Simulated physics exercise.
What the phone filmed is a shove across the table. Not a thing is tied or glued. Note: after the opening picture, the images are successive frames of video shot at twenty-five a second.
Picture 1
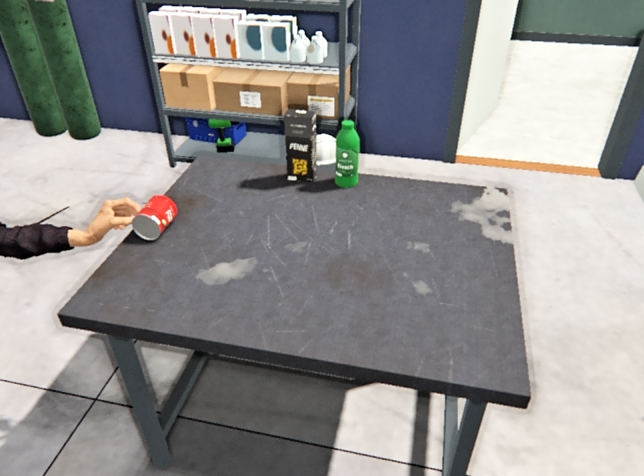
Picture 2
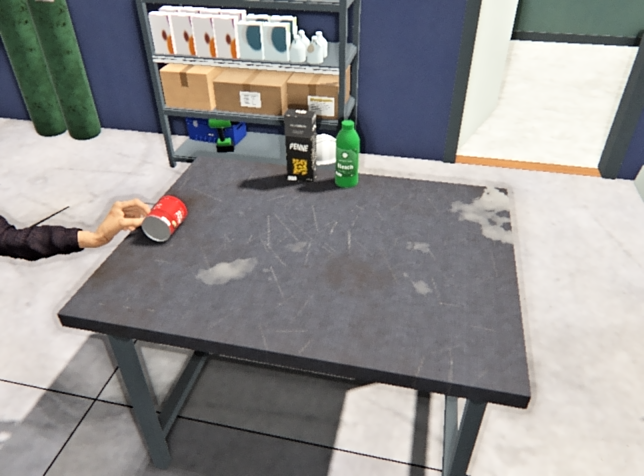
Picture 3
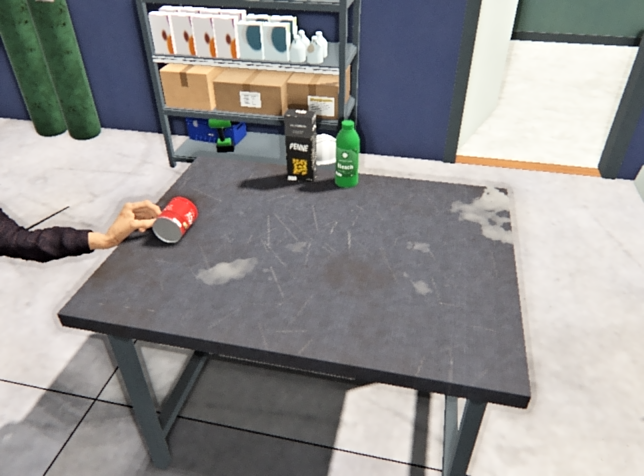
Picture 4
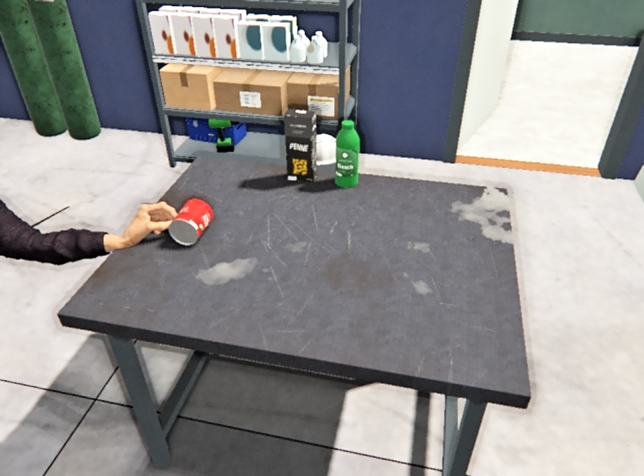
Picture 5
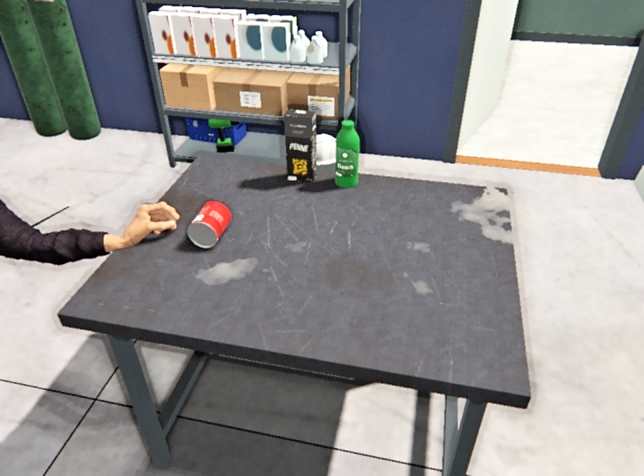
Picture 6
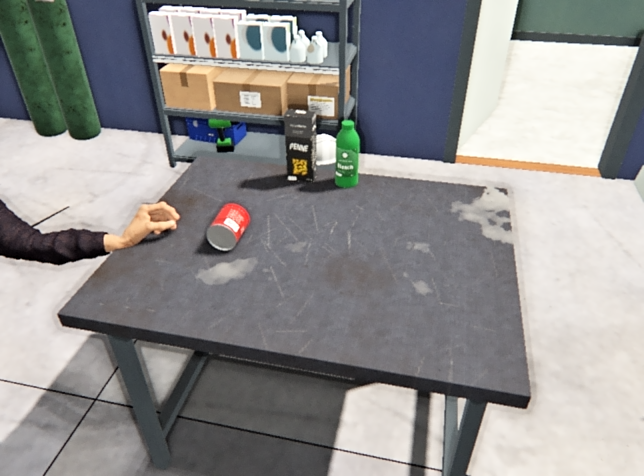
In this clip, a hand at the left side of a dark, worn table pushes a red tin lying on its side to the right, then stays back as the tin rolls farther across the tabletop, away from the fingers.
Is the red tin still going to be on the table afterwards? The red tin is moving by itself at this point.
No, comes off.
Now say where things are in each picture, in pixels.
In the first picture, under the hand; red tin (155, 218).
In the second picture, under the hand; red tin (164, 219).
In the third picture, under the hand; red tin (175, 220).
In the fourth picture, red tin (191, 222).
In the fifth picture, red tin (210, 225) moved about its own width.
In the sixth picture, red tin (228, 227) moved about its own width.
Then, 0.30 s later than the last frame, red tin moved well along near (371, 246).
Then, 0.60 s later than the last frame, red tin moved well along near (517, 265).
Then, 1.00 s later than the last frame, red tin now off the table.
When it is over, off the table, red tin.
